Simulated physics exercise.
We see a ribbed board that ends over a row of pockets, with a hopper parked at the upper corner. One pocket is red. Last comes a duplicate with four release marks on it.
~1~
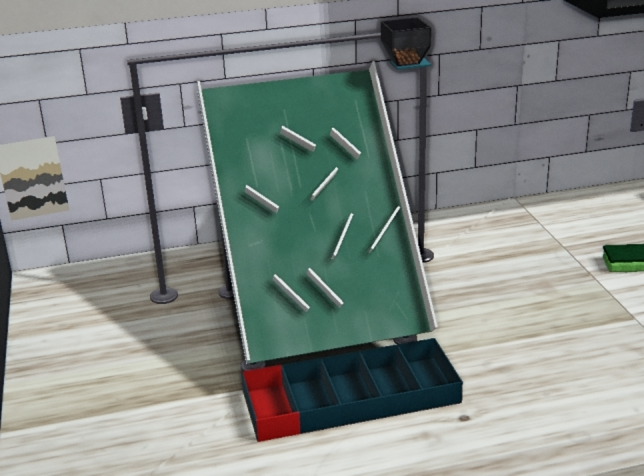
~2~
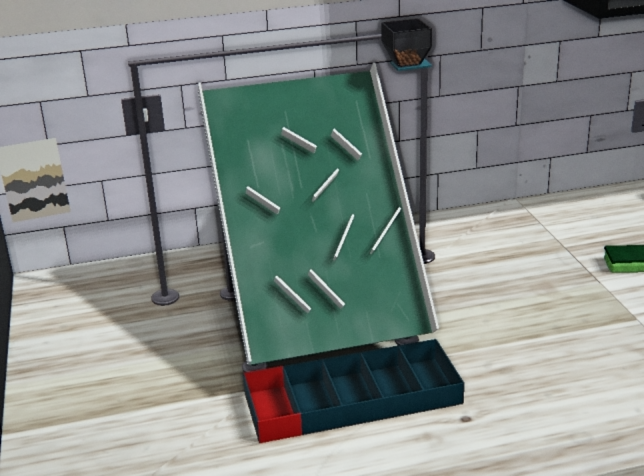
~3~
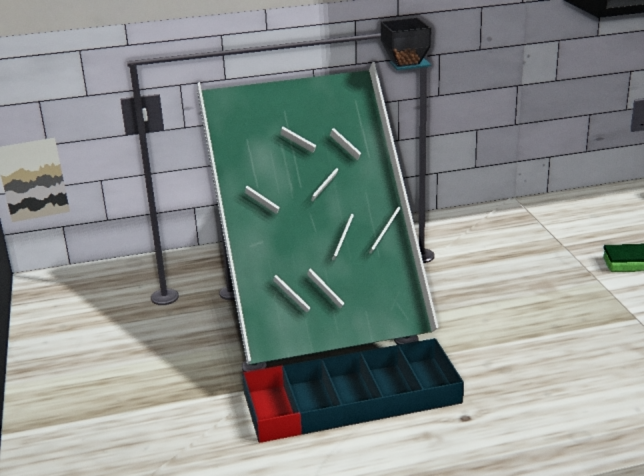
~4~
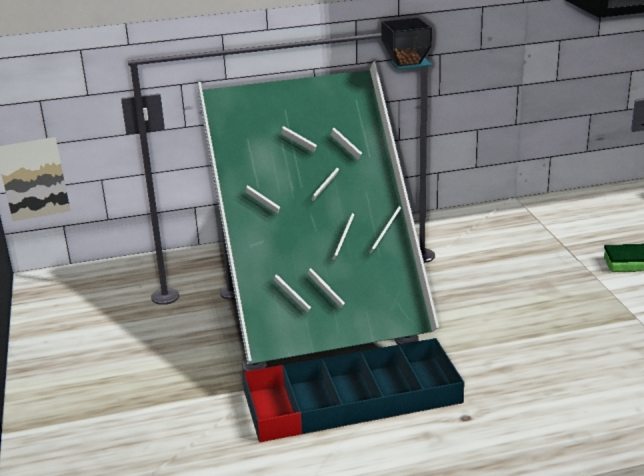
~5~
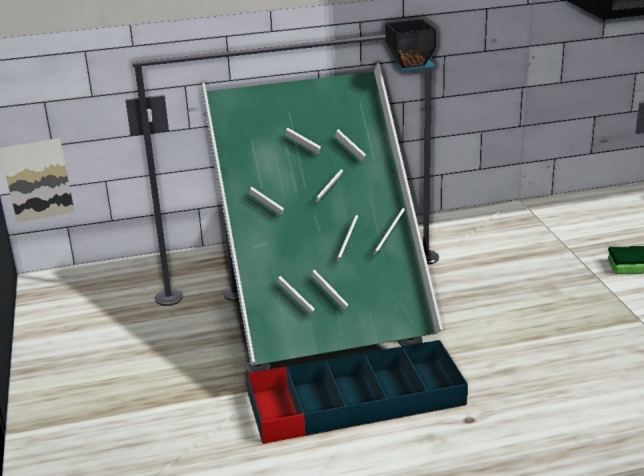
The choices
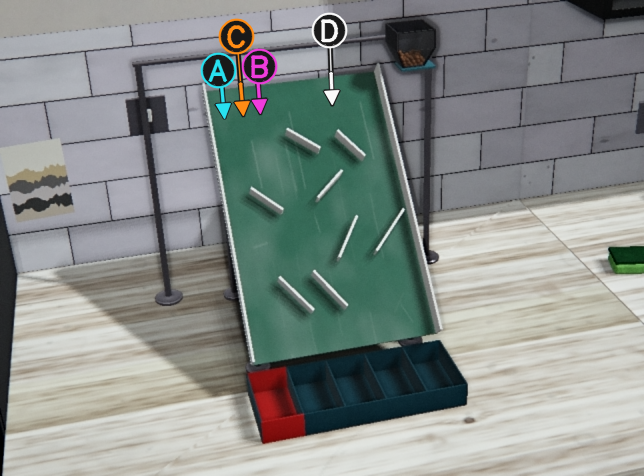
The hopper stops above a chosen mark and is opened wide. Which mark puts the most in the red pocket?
A works best here.
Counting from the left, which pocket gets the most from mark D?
The third from the left.
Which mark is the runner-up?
Here it is mark C.
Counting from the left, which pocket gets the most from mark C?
It is the fourth one.
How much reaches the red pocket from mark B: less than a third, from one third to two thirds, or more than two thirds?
Mark B gives less than a third.
On the marked copy, mark A meets the board at (224, 113); mark B meets the board at (259, 108); mark C meets the board at (242, 110); mark D meets the board at (332, 99).
If A is chosen, about a third in the red pocket, about a quarter in other pockets, about half outside the box.
If B is chosen, a small part in the red pocket, most in other pockets, a small part outside the box.
If C is chosen, a small part in the red pocket, about two thirds in other pockets, about a quarter outside the box.
If D is chosen, a stray few in the red pocket, most in other pockets, about a quarter outside the box.
